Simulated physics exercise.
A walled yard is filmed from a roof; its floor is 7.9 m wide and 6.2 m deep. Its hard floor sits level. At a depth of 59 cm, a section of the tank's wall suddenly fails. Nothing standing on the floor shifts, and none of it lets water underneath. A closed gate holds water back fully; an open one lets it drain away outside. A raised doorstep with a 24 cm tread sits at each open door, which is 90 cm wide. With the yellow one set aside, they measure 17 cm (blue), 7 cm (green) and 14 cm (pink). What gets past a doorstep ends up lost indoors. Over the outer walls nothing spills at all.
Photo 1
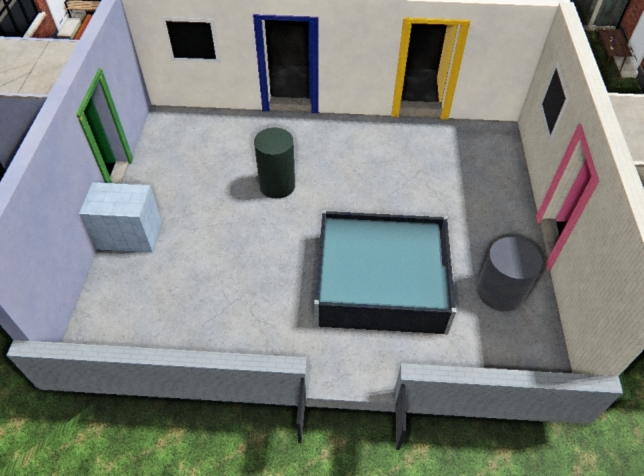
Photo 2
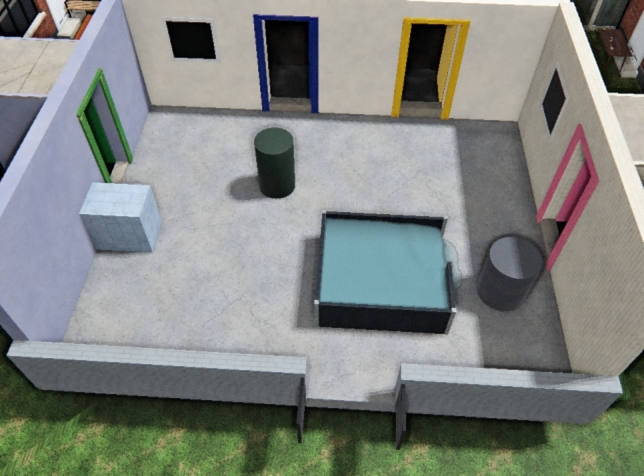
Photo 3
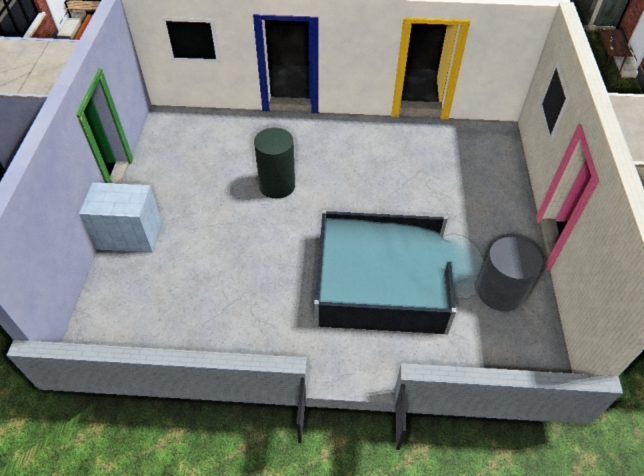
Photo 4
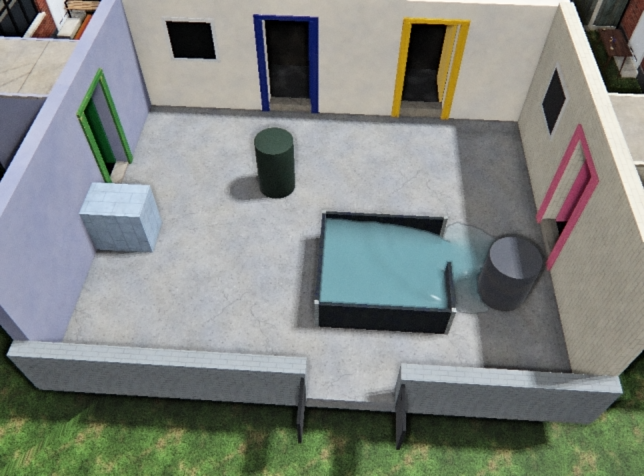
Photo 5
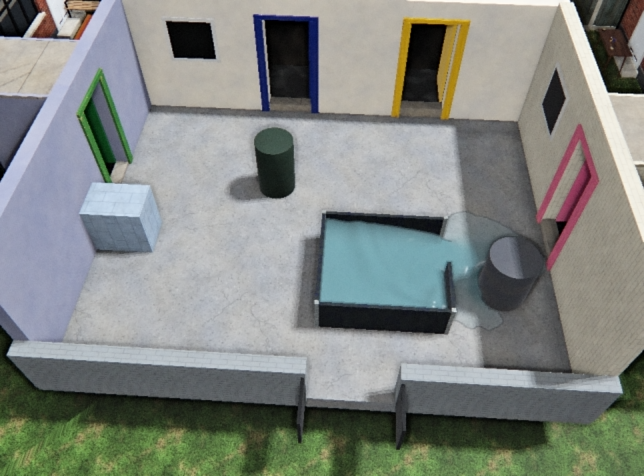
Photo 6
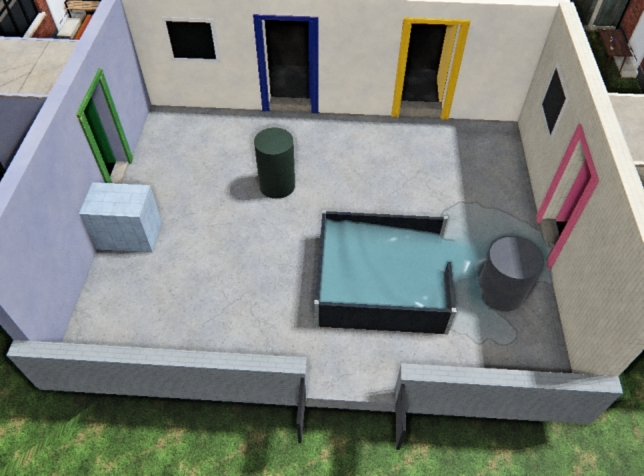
At first, still teal water fills a dark-walled tank in a walled yard with colourful door surrounds, a green cylinder and a pale block. Then part of the tank's right side opens and water pours through the gap toward a grey cylinder. It spreads around the cylinder in a thin, widening puddle.
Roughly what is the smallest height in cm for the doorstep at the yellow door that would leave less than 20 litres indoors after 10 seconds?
Close to 5.5 cm.
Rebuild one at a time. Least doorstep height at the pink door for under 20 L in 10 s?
Door pink, min height approx. 26 cm.
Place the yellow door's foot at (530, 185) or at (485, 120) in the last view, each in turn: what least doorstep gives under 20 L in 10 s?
In turn: Roughly 11.0 cm, roughly 18 cm.
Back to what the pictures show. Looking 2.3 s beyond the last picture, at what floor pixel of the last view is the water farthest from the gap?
I'd put the front's tip around (511, 123).
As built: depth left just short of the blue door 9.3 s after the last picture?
Roughly 2.5 cm deep.
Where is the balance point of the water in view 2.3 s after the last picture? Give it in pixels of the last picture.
The water is centred near (432, 258).
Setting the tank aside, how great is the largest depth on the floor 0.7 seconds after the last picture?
Close to 42 centimetres.
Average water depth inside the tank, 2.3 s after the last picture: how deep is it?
The average depth is some 30 cm.
Then, 0.7 s after the last picture water covers 15 % of the floor, deepest (42 cm) near (479, 274); it has not reached the yellow door.
Then, 2.3 s after the last picture water covers 25 % of the floor, deepest (26 cm) near (512, 129); 5 cm at the yellow door, 0 litres in over its 22 cm doorstep.
Then, 9.3 s after the last picture water covers 85 % of the floor, deepest (9 cm) near (479, 274); 6 cm at the yellow door, 0 litres in over its 22 cm doorstep.
At the yellow door as built, the water peaked near 9 cm, 3.5 s after the last picture.
With a doorstep of 4.5 cm, 31 litres would have come in within the 10 s; with 6 cm, 15 litres. So under 20 litres takes about 5.5 cm.
